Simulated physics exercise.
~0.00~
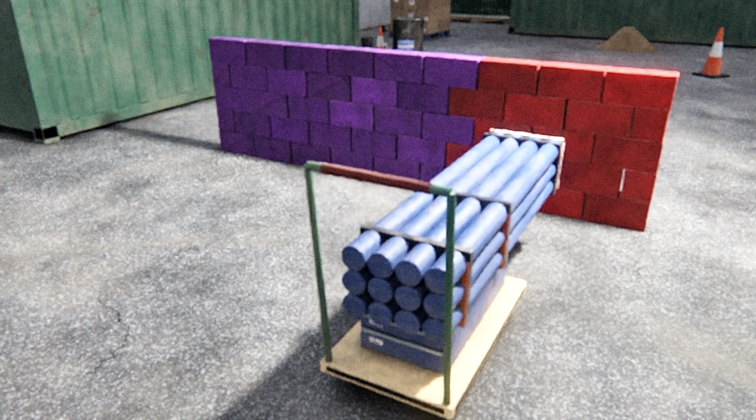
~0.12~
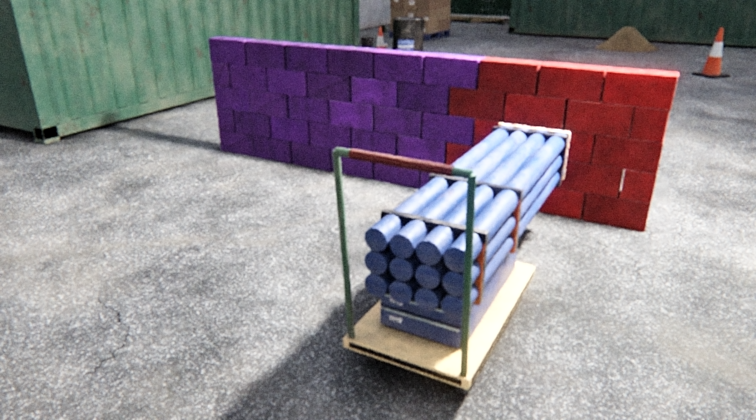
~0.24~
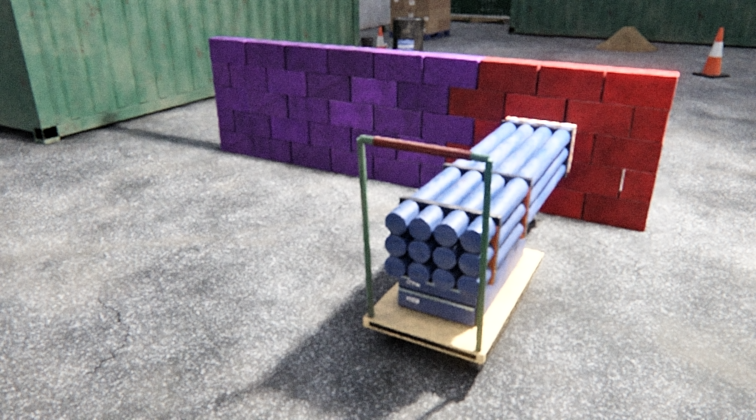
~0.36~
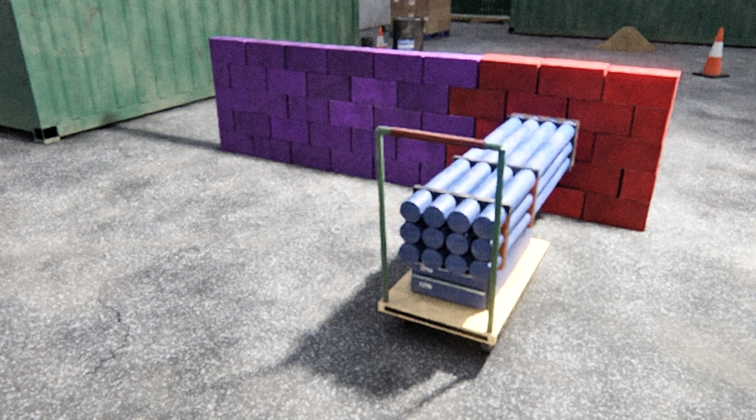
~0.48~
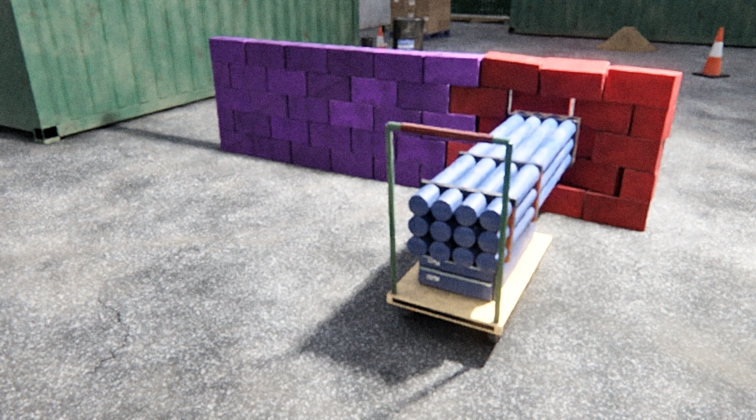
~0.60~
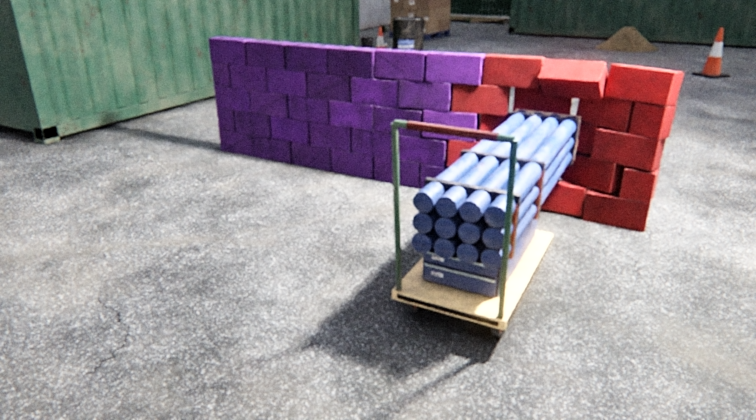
A trolley loaded with a bundle of blue pipes rolled up to a purple and red block wall, and the pipes pushed into the red part, shoving blocks backward and opening gaps between them.
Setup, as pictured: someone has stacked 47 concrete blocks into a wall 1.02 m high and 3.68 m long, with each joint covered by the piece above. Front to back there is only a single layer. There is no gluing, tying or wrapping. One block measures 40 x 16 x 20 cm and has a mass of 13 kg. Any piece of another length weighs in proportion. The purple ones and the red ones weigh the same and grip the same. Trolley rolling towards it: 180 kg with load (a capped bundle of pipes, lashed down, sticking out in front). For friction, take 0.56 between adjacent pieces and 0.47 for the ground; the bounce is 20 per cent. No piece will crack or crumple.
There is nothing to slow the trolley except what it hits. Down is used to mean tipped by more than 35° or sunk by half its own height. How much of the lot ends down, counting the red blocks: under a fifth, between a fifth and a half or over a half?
The share that ends down is above one half.
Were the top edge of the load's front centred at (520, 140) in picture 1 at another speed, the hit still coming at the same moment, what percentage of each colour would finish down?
Down at the end: Red 70 per cent, purple 0 per cent.
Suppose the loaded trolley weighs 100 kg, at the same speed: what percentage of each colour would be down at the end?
Red 80, purple 0 %.
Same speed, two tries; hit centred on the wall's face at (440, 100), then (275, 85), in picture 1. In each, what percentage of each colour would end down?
You'd get red at 10 followed by 0, and purple at 30 followed by 40 percent.
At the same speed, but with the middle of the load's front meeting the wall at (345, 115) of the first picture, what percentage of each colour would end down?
That would leave red at 0 % and purple at 50 %.
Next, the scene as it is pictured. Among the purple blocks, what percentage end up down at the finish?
Colour purple - 0 percent down at the end.
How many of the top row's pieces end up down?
The count is 4.
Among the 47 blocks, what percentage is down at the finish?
Something close to 30 percent of them.
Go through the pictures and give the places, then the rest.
In the first frame (pixels give the middle of a visible side), load (561, 157) 45 cm short of the wall; top red block (507, 78); top purple block (227, 52); none has stirred.
The second frame shows load (567, 149) 27 cm short of the wall; top red block (507, 78).
The third frame shows load (572, 142) 10 cm short of the wall; top red block (507, 78).
The fourth frame shows load (576, 136) 40 mm into the wall's line; top red block (507, 77) 5° from how it stood; movement in 8 of them.
The fifth frame shows load (577, 133) 12 cm into the wall's line; top red block (509, 75) 7° from how it stood; steepest lean 18°, the block at (571, 85); movement in 16 of them.
The sixth frame shows load (578, 132) 16 cm into the wall's line; top red block (511, 72) 4° from how it stood; top purple block (227, 52); steepest lean 42°, the block at (570, 89); 1 of the 17 red blocks down, 19 disturbed in all.
After 0.92 s, load 21 cm past the wall's line, still rolling; 7 of the 17 red blocks down (8 of 47 in all colours); top red block 37° from how it stood, 10 cm lower.
After 1.22 s, load 23 cm past the wall's line, still rolling; 12 of the 17 red blocks down (13 of 47 in all colours); top red block 54° from how it stood, 80 cm lower.
In the end (2.1 s), load 24 cm past the wall's line, stopped; 12 of the 17 red blocks down (13 of 47 in all colours); top red block on its side; top purple block unmoved. That is 71 per cent. From the last view, middles, top red block near (492, 129), top purple block near (233, 51).
